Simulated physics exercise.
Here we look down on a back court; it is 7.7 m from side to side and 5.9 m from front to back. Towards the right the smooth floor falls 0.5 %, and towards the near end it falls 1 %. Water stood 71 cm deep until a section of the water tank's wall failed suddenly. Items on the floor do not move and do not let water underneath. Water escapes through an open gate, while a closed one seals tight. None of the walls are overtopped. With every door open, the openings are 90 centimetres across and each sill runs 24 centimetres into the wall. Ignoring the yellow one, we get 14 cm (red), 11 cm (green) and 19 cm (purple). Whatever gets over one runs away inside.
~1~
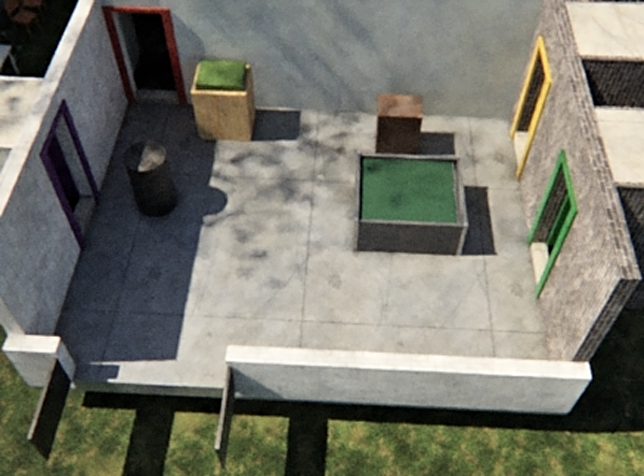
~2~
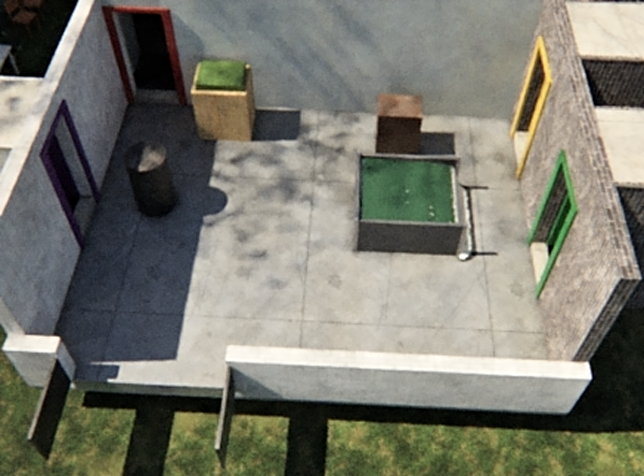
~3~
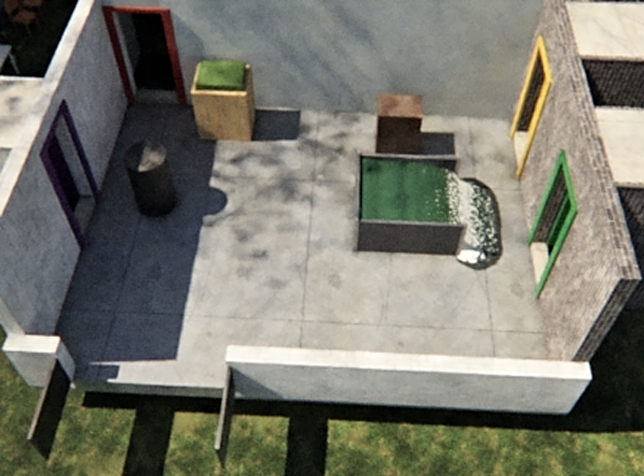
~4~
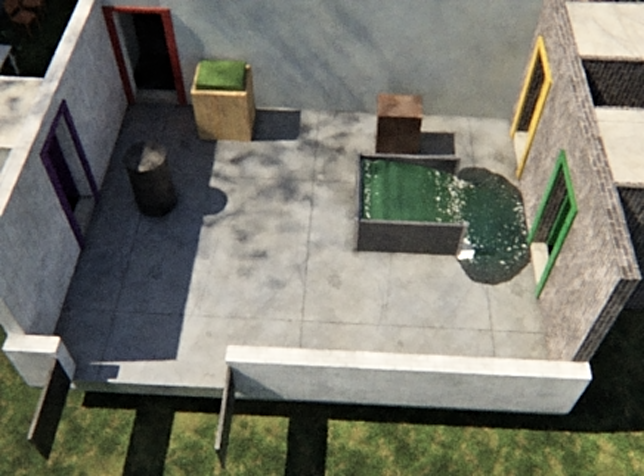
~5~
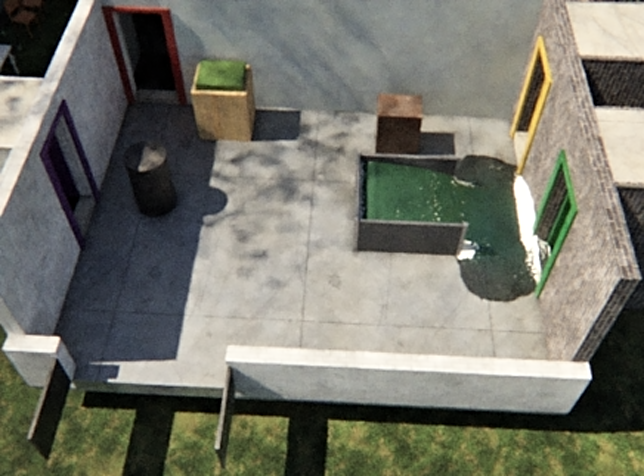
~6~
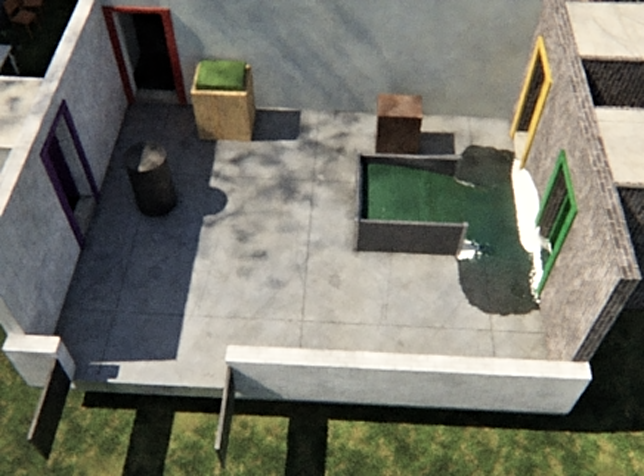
A walled back court with a grey paved floor is seen from high above, the camera still. A grey-sided tank of green water stands right of centre, with a brown box behind it, a dark barrel and grass-topped crate to the left, and purple, red, yellow and green doorways around. The tank's right side opens, and water gushes out, foaming, spreads across the floor and reaches the green door.
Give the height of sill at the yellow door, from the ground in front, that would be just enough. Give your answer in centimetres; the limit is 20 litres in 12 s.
Close to 12.5 cm.
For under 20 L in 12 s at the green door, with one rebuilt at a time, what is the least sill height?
Green - roughly 31 cm.
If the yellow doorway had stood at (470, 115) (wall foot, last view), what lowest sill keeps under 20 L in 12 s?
It needs roughly 22 cm.
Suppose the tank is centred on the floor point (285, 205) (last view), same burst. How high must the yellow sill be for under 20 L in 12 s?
Then roughly 18 cm.
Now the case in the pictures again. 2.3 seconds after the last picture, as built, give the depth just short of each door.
Door by door, in centimetres - red 0, green 16, yellow 11, purple 0.
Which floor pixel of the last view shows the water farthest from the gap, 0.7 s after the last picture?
The farthest wet point sits near (545, 389).
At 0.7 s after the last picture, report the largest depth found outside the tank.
About 46 cm at most.
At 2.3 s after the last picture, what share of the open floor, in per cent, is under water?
Some 30 in a hundred.
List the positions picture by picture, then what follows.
The water tank at (409, 191) is whole and still, 71 cm deep; the yellow door at (529, 116) is dry, in the first frame.
The gap is at (456, 209), the front 0.3 m out at (472, 251); the back of the water tank holds 71 cm, in the second frame.
The gap is at (455, 212), the front 0.7 m out at (497, 252); the back of the water tank holds 70 cm, in the third frame.
The front is at (530, 240), 1.3 m from the gap at (455, 213); 2.6 m2 of floor is wet, 64 cm left at the back, in the fourth frame.
Water pours out at (455, 213) and has run 1.5 m, to (545, 259); about 10 cm deep outside, 61 cm at the back, in the fifth frame.
Water pours out at (455, 214) and has run 1.6 m, to (553, 280); about 11 cm deep outside, 58 cm at the back; the yellow door at (529, 116), 2.1 m from the gap, is still 0.0 m from the nearest water, in the sixth frame.
Then, 0.7 s after the last picture water covers 10 % of the floor, deepest (46 cm) near (520, 221); 19 cm at the yellow door, 0 litres in over its 20 cm sill.
Then, 2.3 s after the last picture water covers 30 % of the floor, deepest (26 cm) near (545, 389); 11 cm at the yellow door, 1 litre in over its 20 cm sill.
Then, 11.3 s after the last picture water covers 90 % of the floor, deepest (8 cm) near (545, 389); 3 cm at the yellow door, 1 litre in over its 20 cm sill.
At the yellow door as built, the water peaked near 19 cm, 0.7 s after the last picture.
With a sill of 10.5 cm, 33 litres would have come in within the 12 s; with 14.5 cm, 11 litres. So under 20 litres takes about 12.5 cm.
